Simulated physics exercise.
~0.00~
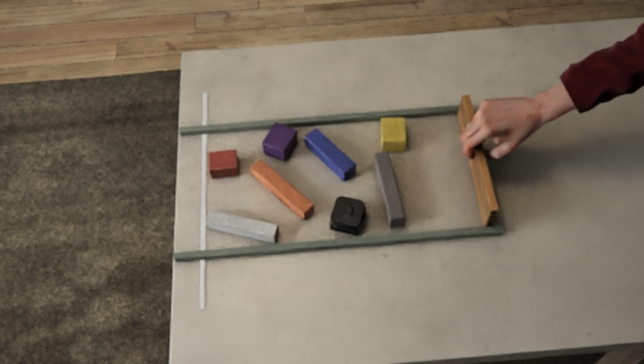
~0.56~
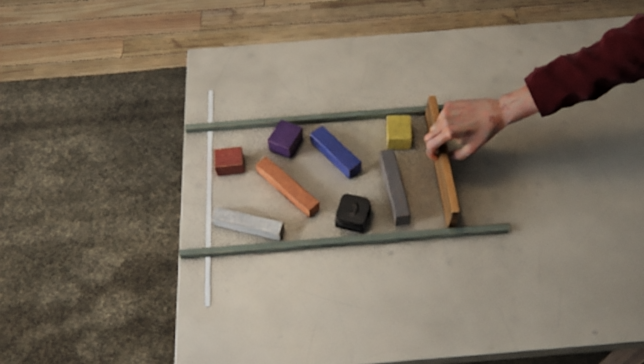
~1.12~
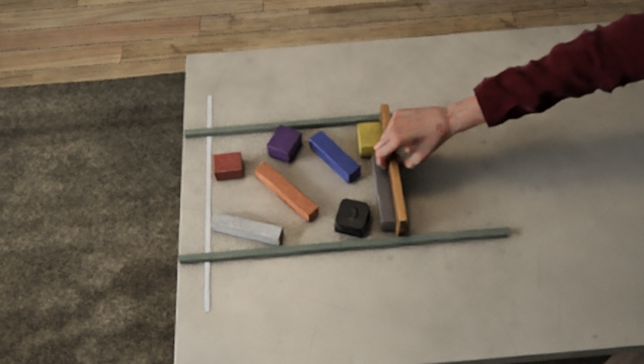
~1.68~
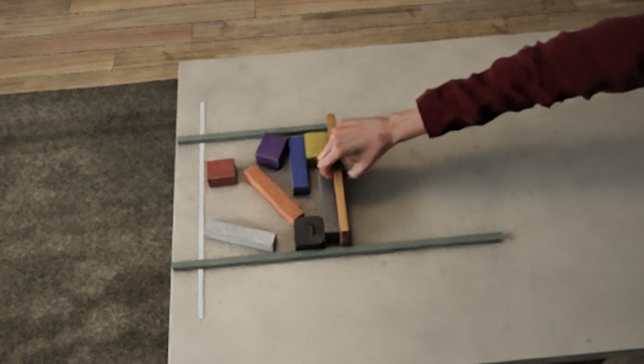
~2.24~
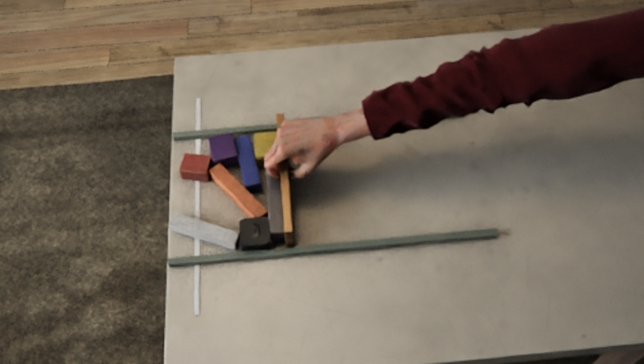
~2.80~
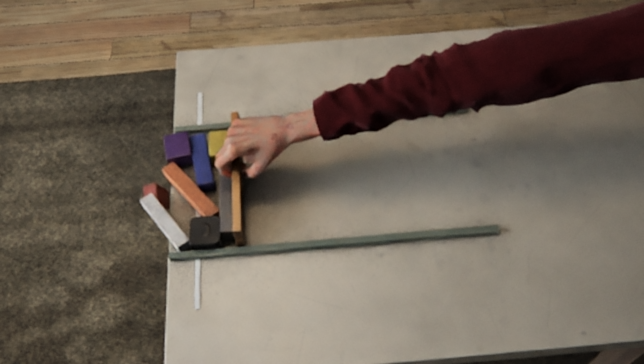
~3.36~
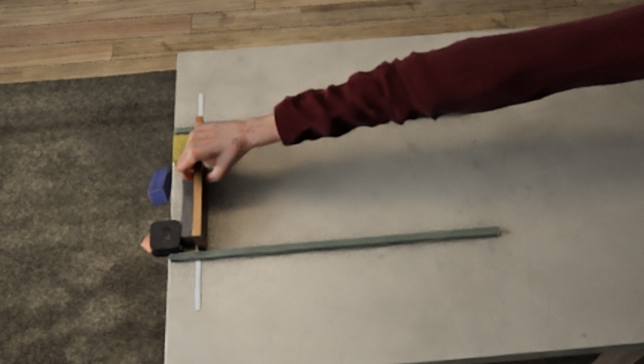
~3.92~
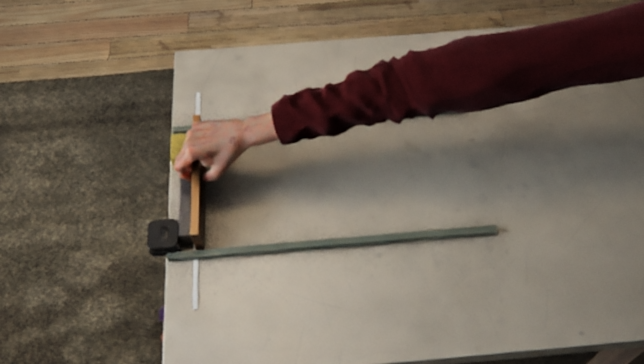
At the start, eight coloured pieces lie scattered between two green rails on a table, while a hand in a dark red sleeve holds a wooden board upright at the right. The hand slides the board left, reaching the grey bar and yellow block, then gathering the blue bar and black piece. The bunched pieces press into the others, and the red block and white bar shift and turn near the table's left edge. Pieces go over the edge as the board nears the white tape. Finally the board rests at the tape, with only the yellow, grey and black pieces still beside it.
